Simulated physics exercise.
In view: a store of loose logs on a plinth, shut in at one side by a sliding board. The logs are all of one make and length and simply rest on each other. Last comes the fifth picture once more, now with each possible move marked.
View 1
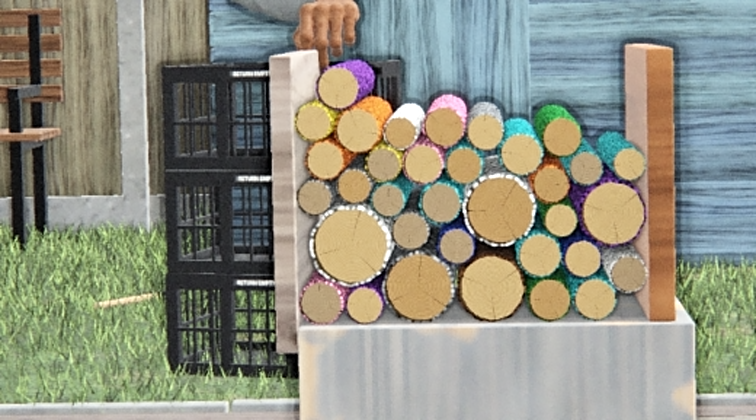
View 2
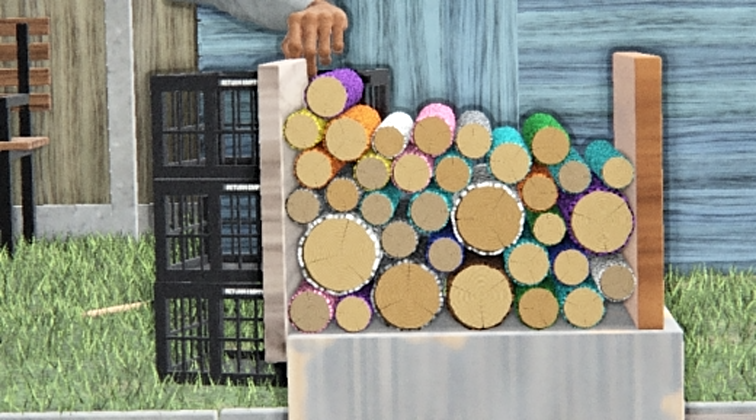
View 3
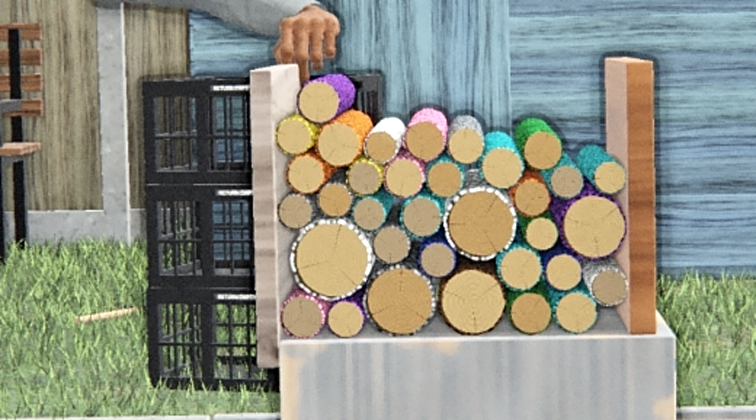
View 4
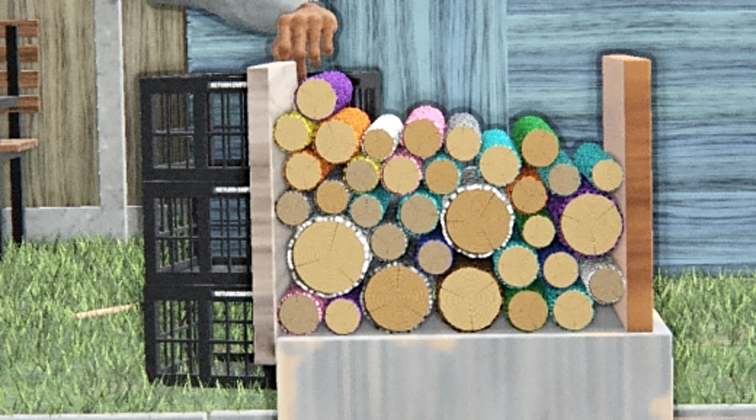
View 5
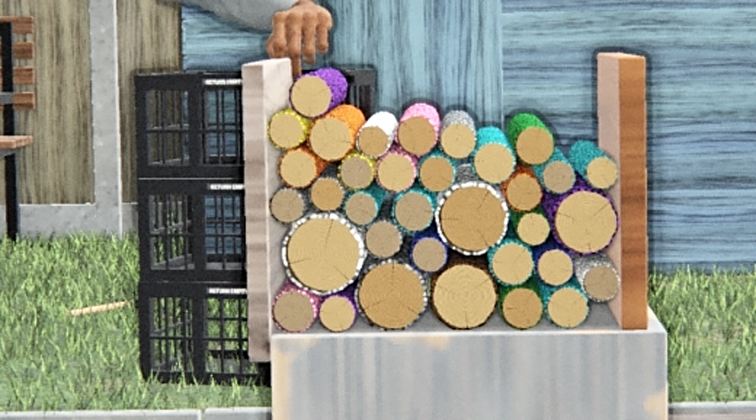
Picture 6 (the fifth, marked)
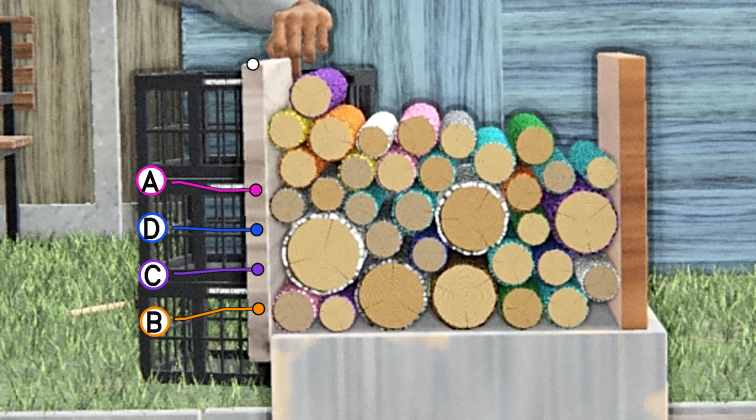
The video shows colorful-sided logs stacked between two upright boards on a pale plinth, with black crates behind. A hand stays near the top of the left board while the view shifts slightly and the logs show no clear movement.
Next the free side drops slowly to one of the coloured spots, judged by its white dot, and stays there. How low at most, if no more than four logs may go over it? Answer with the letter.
Down to D.
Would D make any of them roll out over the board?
At D: Yes.
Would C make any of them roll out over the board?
Yes.
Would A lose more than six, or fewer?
It loses fewer than six.
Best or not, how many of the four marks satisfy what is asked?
Two of the four.
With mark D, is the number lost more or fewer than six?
At D, fewer than six.
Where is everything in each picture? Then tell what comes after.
In the first frame, a log (358, 130); a log (485, 132); side board (301, 189).
In the second frame, side board (290, 198); a log (310, 312).
In the third frame, a log (576, 312); a log (391, 245).
In the fourth frame, a log (419, 214); a log (361, 175).
In the fifth frame, a log (330, 138); a log (457, 141); side board (274, 197).
On the marked copy, A at (256, 190); B at (259, 309); C at (258, 270); D at (257, 229); the white dot at (253, 64).
Following D. Soon after the start, top of the board (267, 140).
Later, top of the board (269, 226).
In the end, top of the board (269, 228), one out over the board.
As for the rest, A one out over the board; B more than four out over the board; C more than four out over the board.
